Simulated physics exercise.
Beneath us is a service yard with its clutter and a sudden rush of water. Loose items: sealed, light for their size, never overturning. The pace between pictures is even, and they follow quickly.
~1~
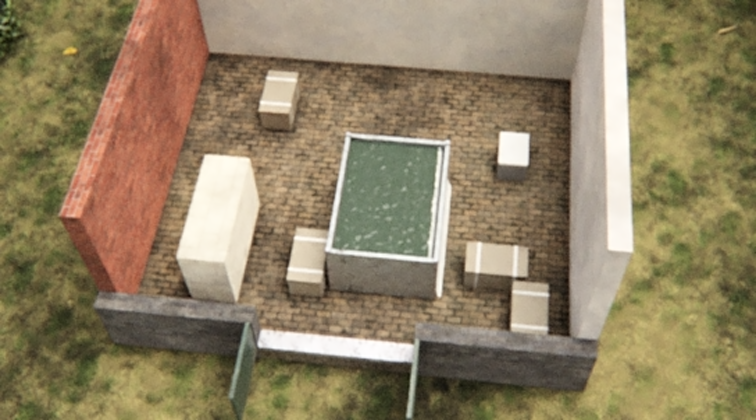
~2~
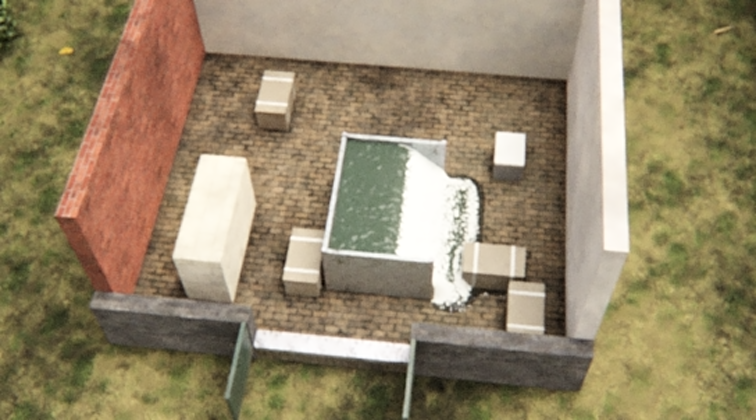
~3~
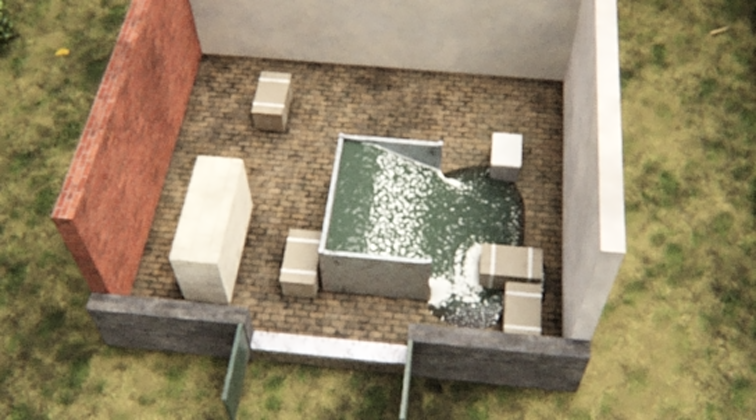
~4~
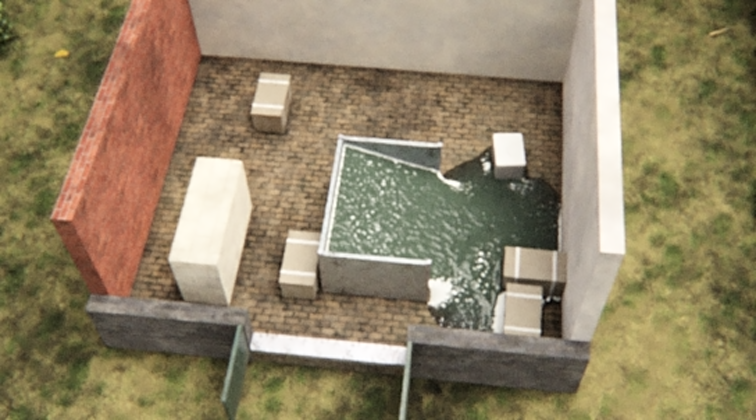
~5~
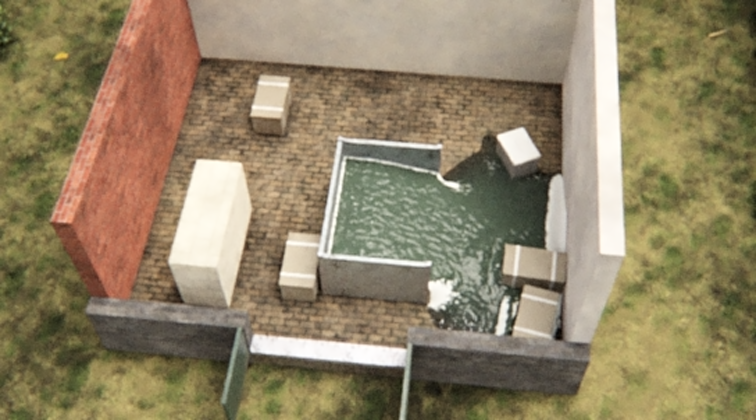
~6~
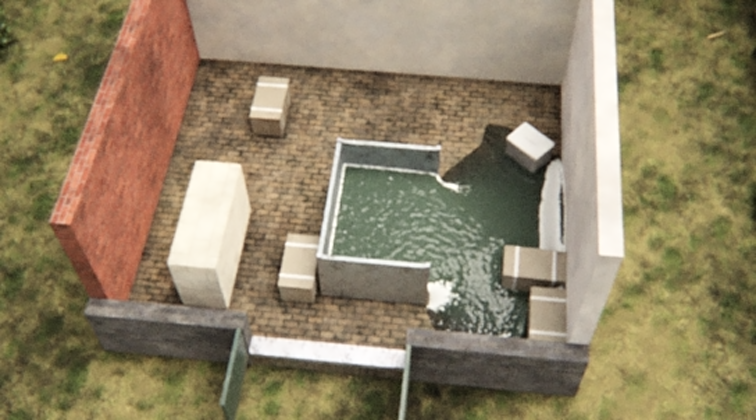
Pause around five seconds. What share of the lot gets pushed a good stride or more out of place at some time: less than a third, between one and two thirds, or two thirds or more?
Two thirds or more.
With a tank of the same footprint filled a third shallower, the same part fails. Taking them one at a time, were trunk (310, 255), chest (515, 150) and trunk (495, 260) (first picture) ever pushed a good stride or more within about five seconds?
Taking them as listed - a shorter distance for the first, the full distance for the second, the full distance for the third.
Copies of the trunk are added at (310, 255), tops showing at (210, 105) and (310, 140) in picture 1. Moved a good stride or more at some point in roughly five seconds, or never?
Well, one then the other: Not carried that far, not carried that far.
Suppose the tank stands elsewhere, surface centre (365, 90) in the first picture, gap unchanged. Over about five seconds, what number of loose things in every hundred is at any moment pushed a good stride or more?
Estimate: Some 80 per cent of them.
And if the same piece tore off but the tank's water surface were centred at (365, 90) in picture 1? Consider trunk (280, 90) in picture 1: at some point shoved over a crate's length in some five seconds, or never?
As for that object: Didn't get there.
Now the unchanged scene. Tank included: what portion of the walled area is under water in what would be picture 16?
Something close to 50 per cent.
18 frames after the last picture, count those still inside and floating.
It works out to 3.
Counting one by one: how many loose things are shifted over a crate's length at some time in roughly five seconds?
5 in all.
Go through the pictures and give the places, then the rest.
A trunk at (497, 259), on the bottom; a chest at (514, 148) rests on the ground; 0 of 5 have shifted, in the first picture.
A trunk at (494, 259), on the bottom; a chest at (510, 148), on the bottom; 0 of 5 have shifted, in the second picture.
A trunk at (512, 261) rests on the ground, close to its start; a chest at (507, 149) rests on the ground; 1 of 5 have shifted, in the third picture.
A trunk at (536, 264) rests on the ground, a stride from its start; a chest at (509, 149) rests on the ground, close to its start; 1 of 5 have shifted, in the fourth picture.
A trunk at (535, 263), afloat, a stride from its start; a chest at (519, 146) rests on the ground, close to its start; 3 of 5 have shifted, in the fifth picture.
A trunk at (535, 263) floats, a stride from its start; a chest at (531, 141), on the bottom, a stride from its start; 3 of 5 have shifted, in the sixth picture.
A moment on, 2 of 5 are well off their spots; 2 afloat.
Next, 2 of 5 are well off their spots; 2 afloat.
Later, 4 of 5 are well off their spots; 3 afloat.
In the end, 5 of 5 are well off their spots, and 5 have been at some point; 3 afloat.
